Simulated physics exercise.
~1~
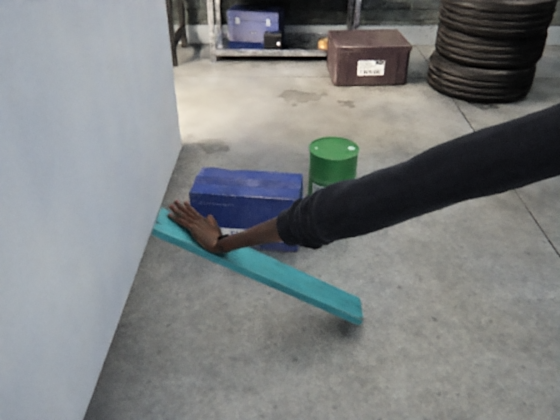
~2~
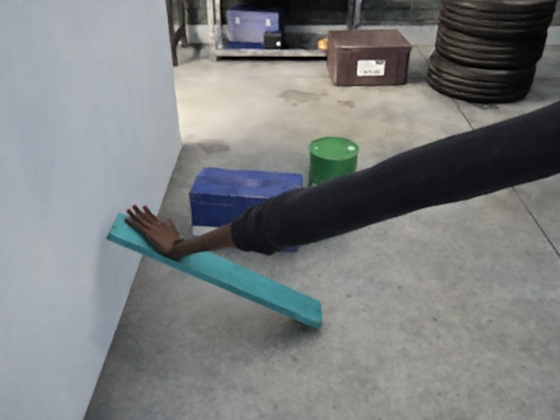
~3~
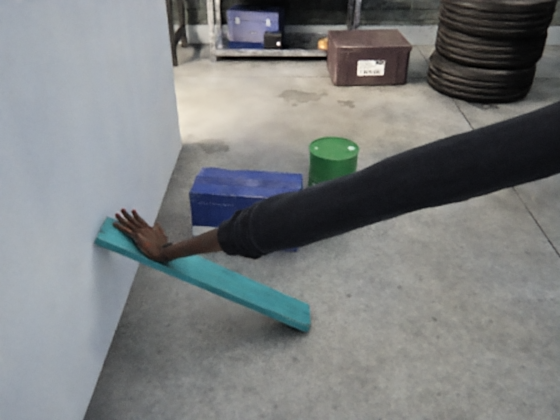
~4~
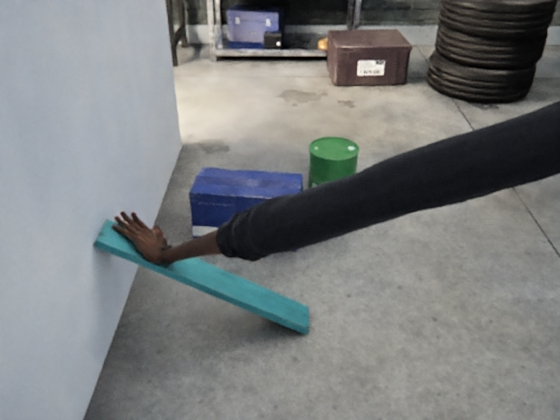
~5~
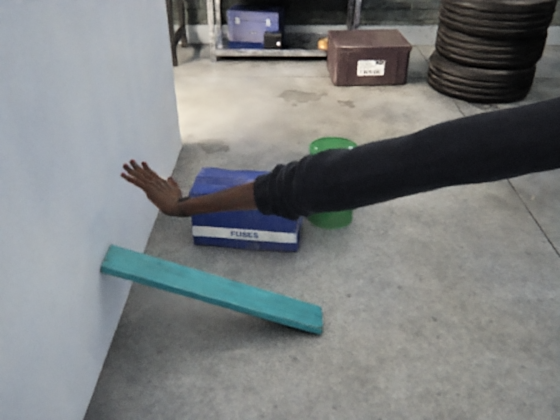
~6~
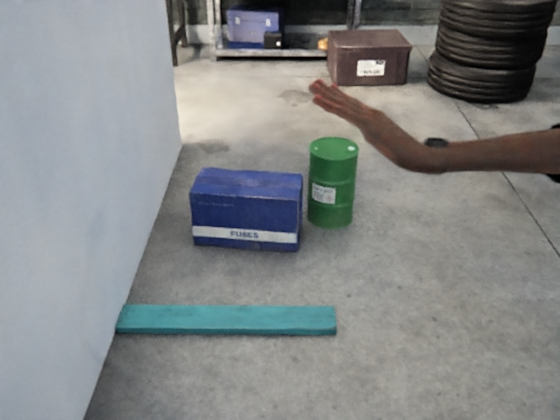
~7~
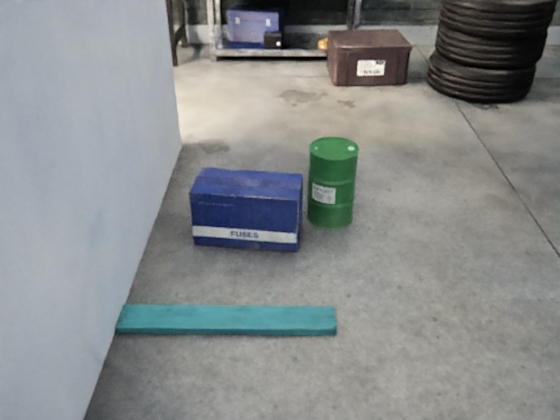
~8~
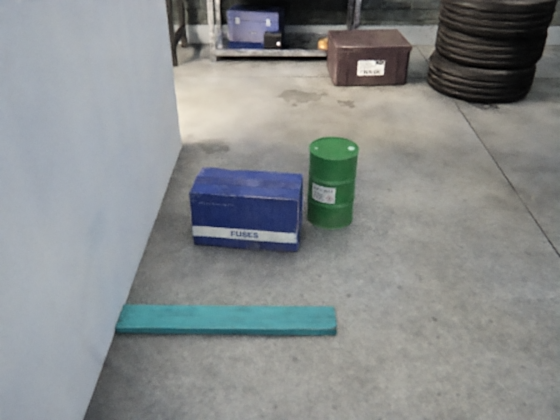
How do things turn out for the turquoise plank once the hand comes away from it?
The plank does not stay propped against the wall. It slips down and ends up lying flat on the concrete floor.
A dark-sleeved arm reaches in from the right across a concrete workshop floor, seen from above, its hand on a turquoise plank. A pale wall stands on the left, with a blue box and a green canister side by side beyond the plank, and a brown box and stacked black tyres farther back. The hand moves the plank left until its upper end rests against the wall, then holds it there. The hand lifts away, and the plank slips down. The arm withdraws to the right, leaving the plank flat on the floor, the box and canister still standing.
